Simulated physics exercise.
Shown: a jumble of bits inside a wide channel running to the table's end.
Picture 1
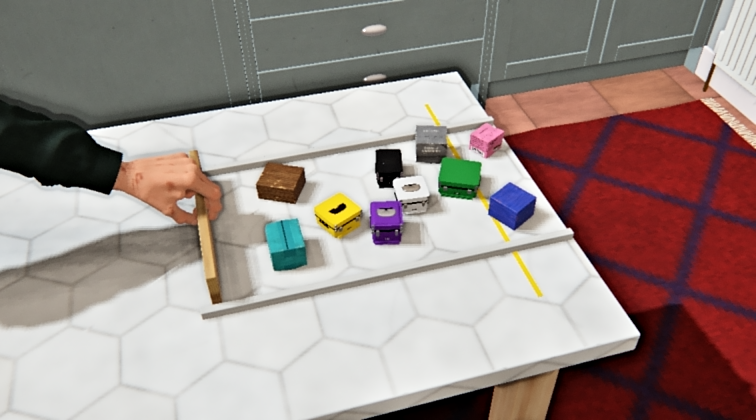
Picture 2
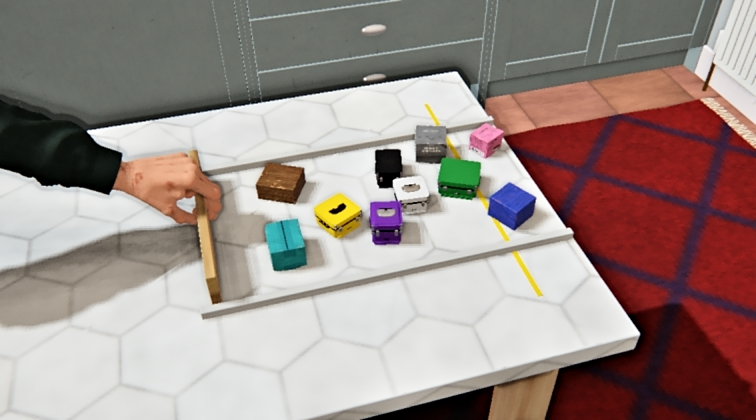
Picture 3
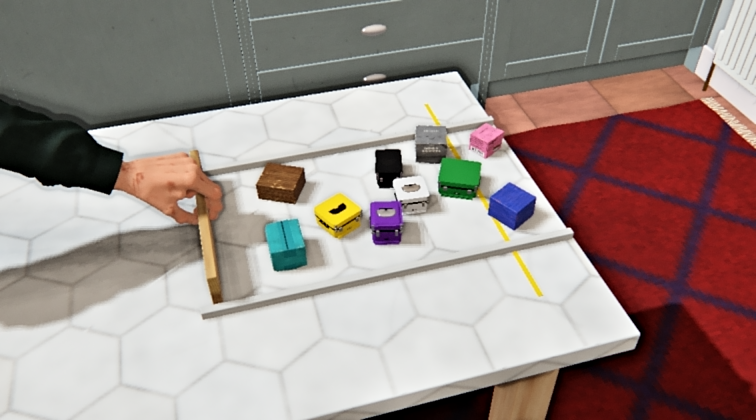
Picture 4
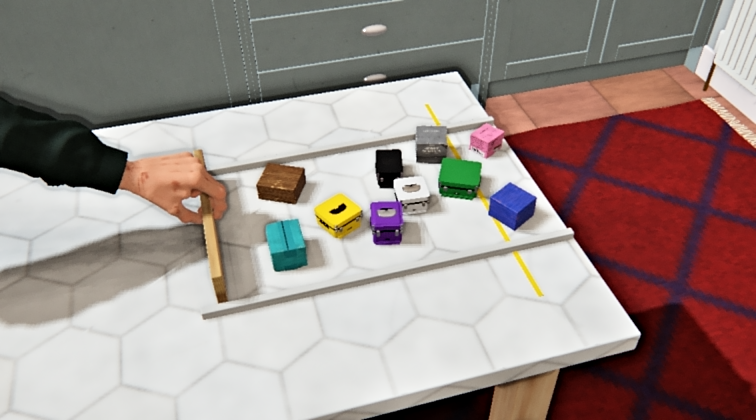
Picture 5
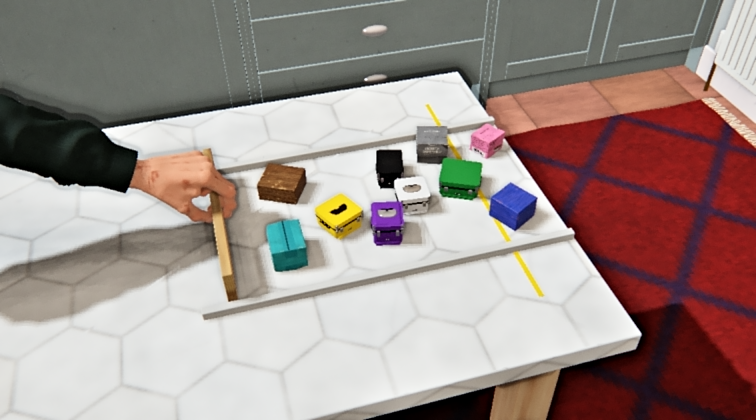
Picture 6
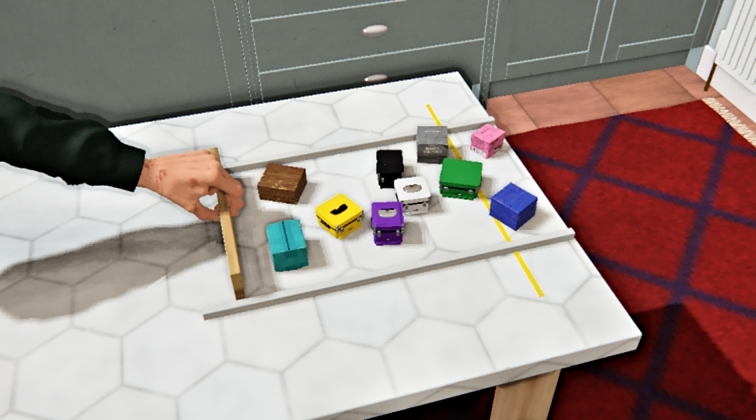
A hand slides a wooden board slightly right toward colourful blocks, which stay almost still.
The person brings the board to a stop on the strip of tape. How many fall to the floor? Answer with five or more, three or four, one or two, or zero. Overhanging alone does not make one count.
The count that falls is three or four.
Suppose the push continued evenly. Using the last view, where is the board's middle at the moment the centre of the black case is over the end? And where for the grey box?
Roughly at (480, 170) and roughly at (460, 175).
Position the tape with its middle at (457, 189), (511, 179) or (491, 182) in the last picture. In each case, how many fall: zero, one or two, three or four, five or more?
Lab note - count per position: 1 or 2; five or more; five or more.
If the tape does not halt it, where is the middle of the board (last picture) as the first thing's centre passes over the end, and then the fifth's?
Near (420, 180) and (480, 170).
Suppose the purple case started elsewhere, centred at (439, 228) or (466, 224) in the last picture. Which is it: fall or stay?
In that order, it holds on; holds on.
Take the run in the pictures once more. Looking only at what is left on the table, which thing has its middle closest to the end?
Nearest once everything settles: Black case.
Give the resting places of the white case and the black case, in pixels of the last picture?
They finish at roughly (521, 171) and (511, 150) respectively.
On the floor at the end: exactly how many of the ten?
4 in total.
A little later, none off yet; pink box at rest near (487, 141); blue block at rest near (513, 206); green case at rest near (461, 179).
Next, none off yet; pink box moving near (495, 139); blue block at rest near (513, 206); green case shifted about its own width near (483, 171).
When it is over, the number that fall off is three or four; down, grey box, green case, blue block and pink box.
